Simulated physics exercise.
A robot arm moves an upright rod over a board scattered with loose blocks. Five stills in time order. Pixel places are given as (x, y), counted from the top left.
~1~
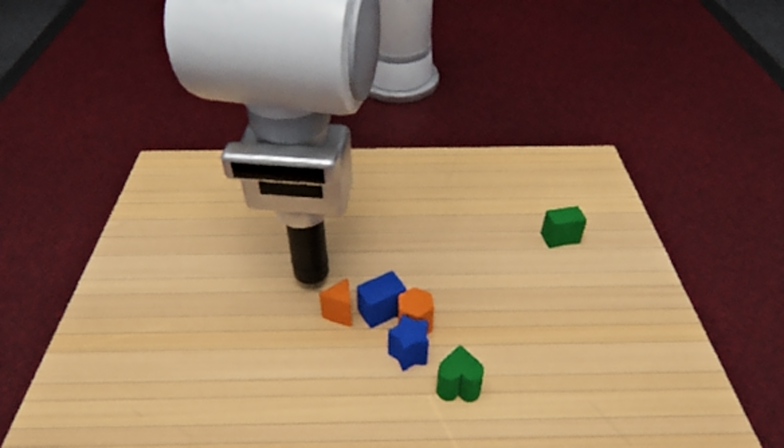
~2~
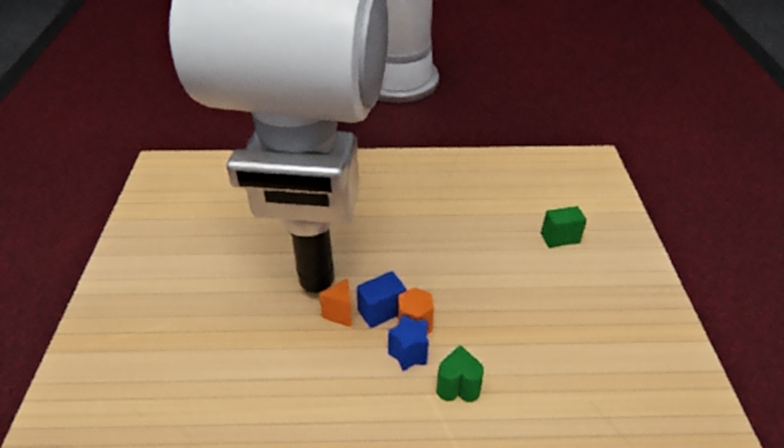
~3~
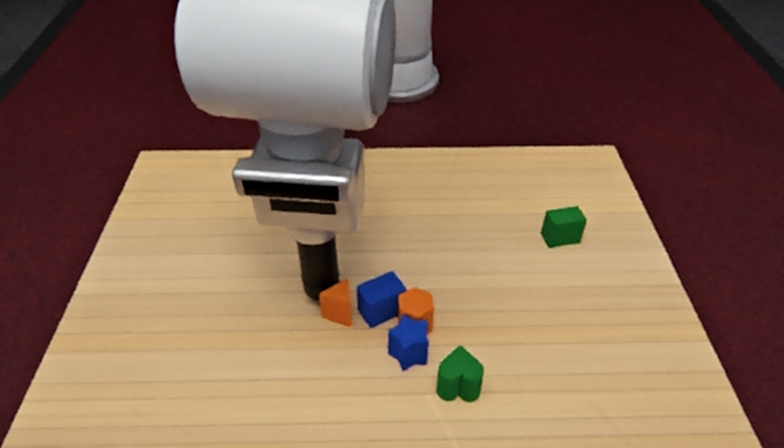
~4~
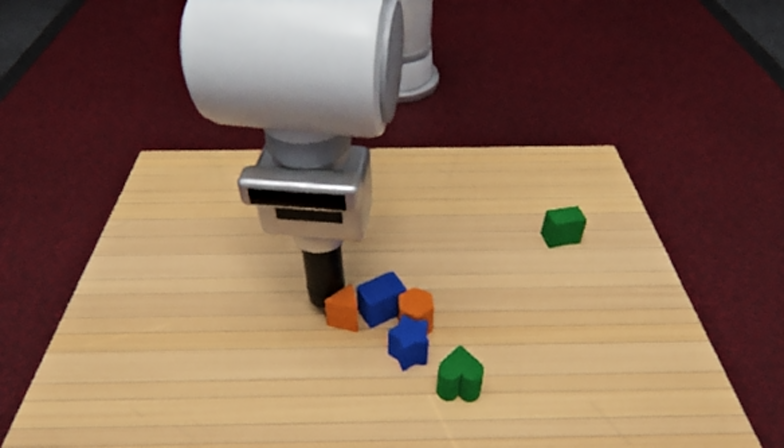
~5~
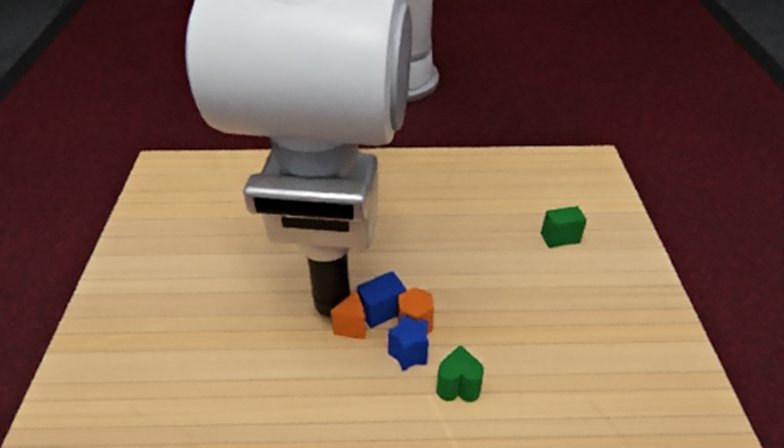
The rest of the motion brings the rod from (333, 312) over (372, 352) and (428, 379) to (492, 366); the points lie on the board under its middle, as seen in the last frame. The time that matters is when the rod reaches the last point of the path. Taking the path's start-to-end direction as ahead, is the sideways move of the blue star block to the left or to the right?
That's a shift to the left.
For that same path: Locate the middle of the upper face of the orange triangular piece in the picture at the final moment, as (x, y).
Put as a pixel place, it's (438, 388).
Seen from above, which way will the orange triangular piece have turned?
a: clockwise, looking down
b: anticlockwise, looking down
The correct letter is a.
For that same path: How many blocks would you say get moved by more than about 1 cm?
Put simply, three or more blocks are moved more than 1 cm.
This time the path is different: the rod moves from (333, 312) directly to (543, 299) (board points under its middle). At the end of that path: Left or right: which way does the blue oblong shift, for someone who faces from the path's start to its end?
To the left.
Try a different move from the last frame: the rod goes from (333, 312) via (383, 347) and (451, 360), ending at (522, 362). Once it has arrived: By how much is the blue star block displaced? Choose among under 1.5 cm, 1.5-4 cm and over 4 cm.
Long, over 4 cm.
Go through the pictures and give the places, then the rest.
In the first picture, rod's lower end at (312, 273); orange triangular piece at (339, 291); blue oblong at (381, 287); blue star block at (410, 330); green heart at (461, 365).
In the second picture, rod at (317, 280); blocks still.
In the third picture, rod at (322, 288); blocks still.
In the fourth picture, rod at (327, 296); orange triangular piece at (344, 297).
In the fifth picture, rod at (333, 304); orange triangular piece at (350, 305); blue oblong at (381, 287); blue star block at (410, 330); green heart at (461, 365).
On the path given first. One third of the way, rod at (373, 344); orange triangular piece at (391, 351), turned 15° clockwise; blue star block at (419, 335), turned 45° anticlockwise.
Two thirds of the way, rod at (430, 371); orange triangular piece at (437, 386), turned 30° clockwise; blue star block at (461, 336); green heart at (476, 371).
At the end, rod at (494, 358); orange triangular piece at (438, 388), turned 35° clockwise; blue oblong still; blue star block at (497, 314), turned 190° anticlockwise; green heart at (506, 376), turned 25° clockwise.
